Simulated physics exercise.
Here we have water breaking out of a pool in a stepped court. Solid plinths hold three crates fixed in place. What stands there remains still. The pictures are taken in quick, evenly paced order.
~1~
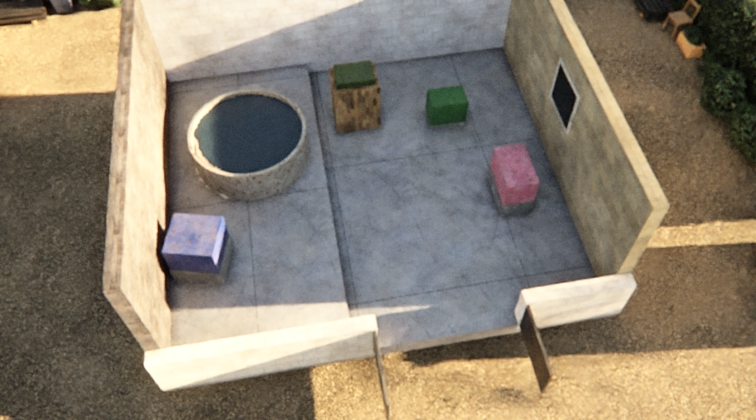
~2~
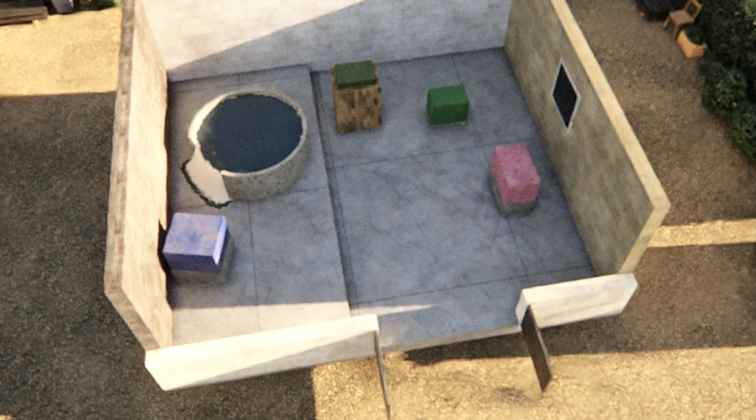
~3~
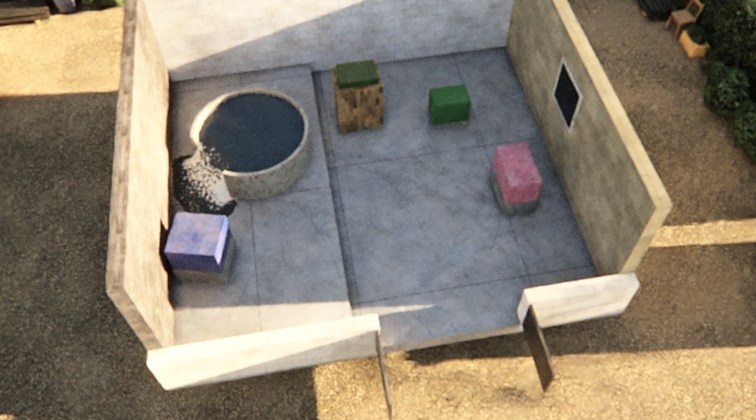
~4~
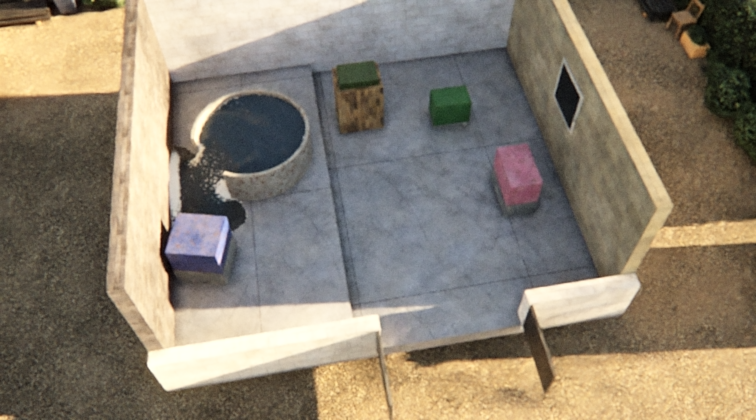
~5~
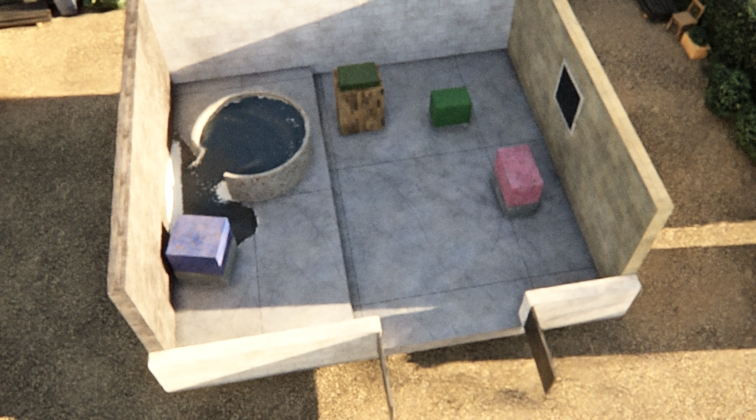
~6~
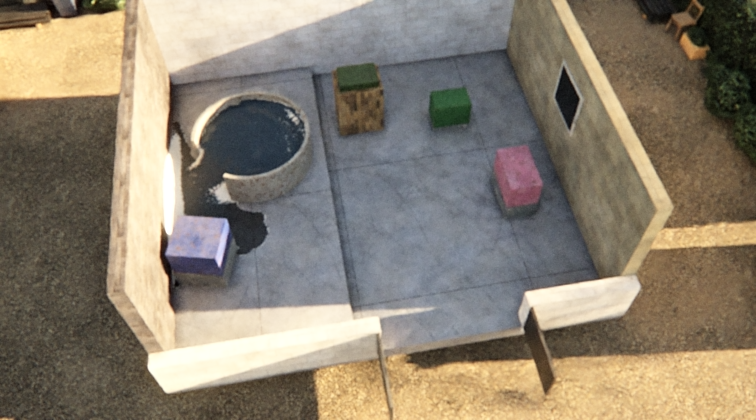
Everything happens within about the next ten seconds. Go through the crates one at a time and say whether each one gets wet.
In order: Pink crate: High enough; blue crate: Too low; green crate: High enough.
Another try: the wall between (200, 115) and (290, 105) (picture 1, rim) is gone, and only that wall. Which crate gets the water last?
Answer: The pink crate.
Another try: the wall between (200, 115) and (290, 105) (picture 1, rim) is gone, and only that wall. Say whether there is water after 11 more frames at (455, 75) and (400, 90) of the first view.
Taking the two spots in turn: Swamped and swamped.
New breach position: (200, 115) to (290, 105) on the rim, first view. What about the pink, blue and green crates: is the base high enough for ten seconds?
Result: Pink crate is not reached; blue crate is not reached; green crate is swamped.
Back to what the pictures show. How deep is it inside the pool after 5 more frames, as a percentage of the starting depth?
Estimate: Around 64 %.
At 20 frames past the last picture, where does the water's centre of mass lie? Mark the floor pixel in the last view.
At about (260, 186).
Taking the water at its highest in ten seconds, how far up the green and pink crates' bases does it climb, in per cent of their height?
Around 40 in a hundred for the first and 40 in a hundred for the second.
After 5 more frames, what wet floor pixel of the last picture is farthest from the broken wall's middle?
Somewhere around (175, 364).
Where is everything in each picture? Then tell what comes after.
In the first picture, the round pool at (248, 133) is whole and still.
In the second picture, water pours out at (206, 173) and has run to (191, 161).
In the third picture, water pours out at (208, 175) and has run to (173, 164).
In the fourth picture, the front is at a hidden place, out from the gap at (209, 176).
In the fifth picture, the front is at a hidden place, out from the gap at (210, 178).
In the sixth picture, water pours out at (209, 178) and has run to (175, 286).
A moment on, water covers 15 % of the floor; the pink crate not reached, the blue crate water round its plinth, the green crate not reached.
Next, water covers 25 % of the floor; the pink crate not reached, the blue crate water round its plinth, the green crate not reached.
Then, water covers 60 % of the floor; the pink crate not reached, the blue crate water round its plinth, the green crate not reached.
Later, water covers 90 % of the floor; the pink crate water round its plinth, the blue crate water round its plinth, the green crate water round its plinth.
In the end, water covers 95 % of the floor; the pink crate stayed above the water, the blue crate was topped, the green crate stayed above the water.
